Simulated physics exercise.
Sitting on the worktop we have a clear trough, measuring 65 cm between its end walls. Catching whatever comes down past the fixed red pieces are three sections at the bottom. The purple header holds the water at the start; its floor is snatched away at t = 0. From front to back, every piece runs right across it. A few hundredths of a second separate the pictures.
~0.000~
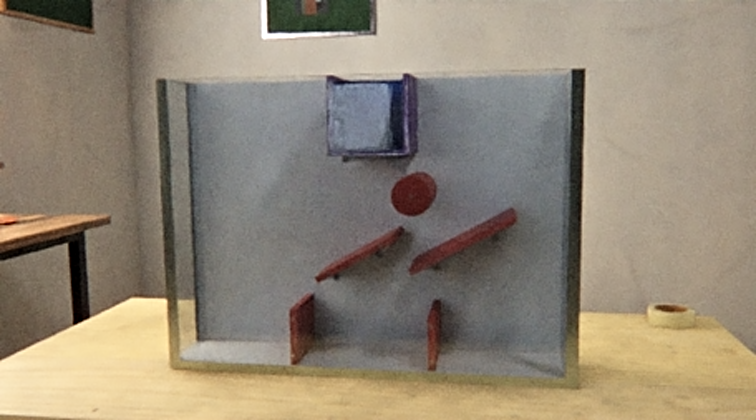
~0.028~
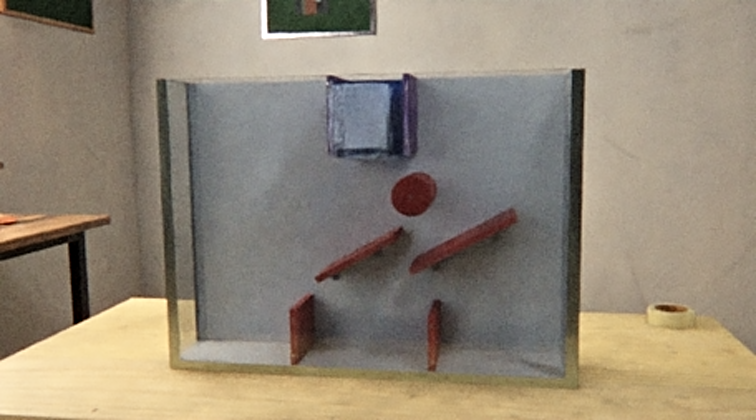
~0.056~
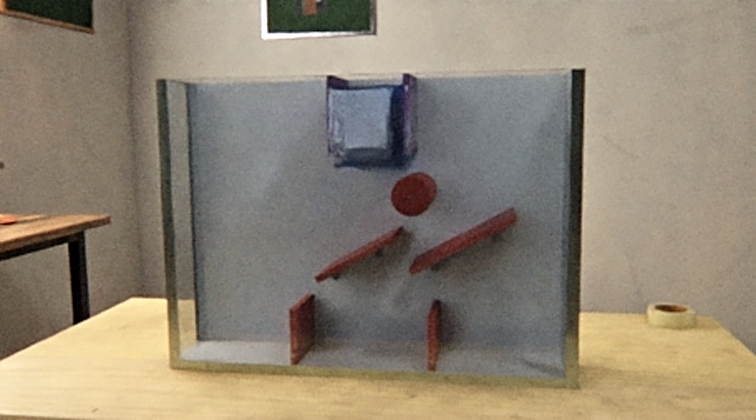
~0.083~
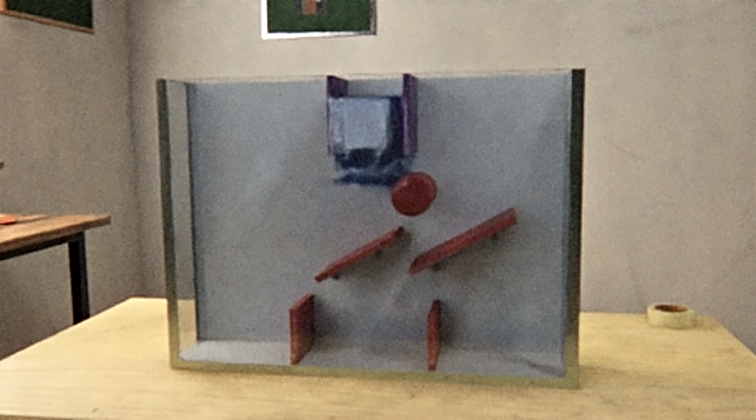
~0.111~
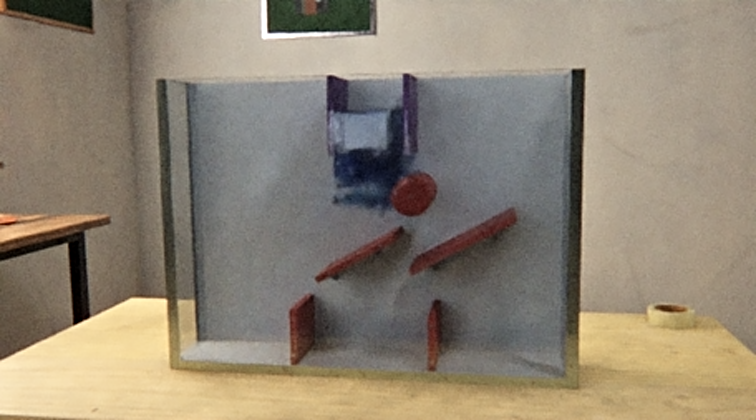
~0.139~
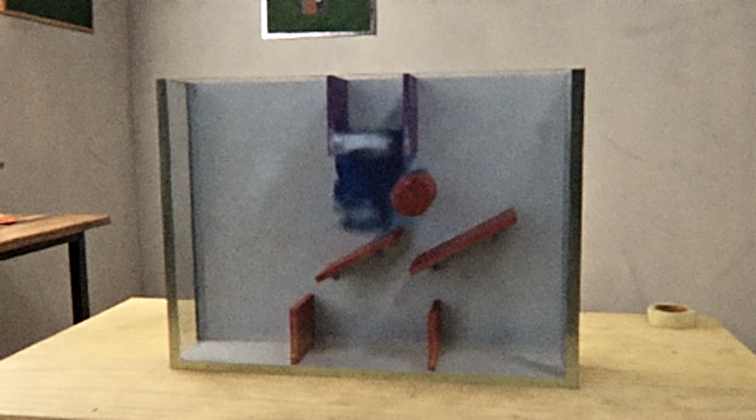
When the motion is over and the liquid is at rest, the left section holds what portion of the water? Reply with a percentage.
The left section holds roughly 70 per cent of the water.
Then, 0.25 s in, 14 per cent is down, the largest part in the left section.
Then, 0.42 s in, 52 per cent is down, the largest part in the left section.
Then, 0.81 s in, 91 per cent is down, the largest part in the left section.
Finally, the split from left to right is 71, 14 and 14 per cent.
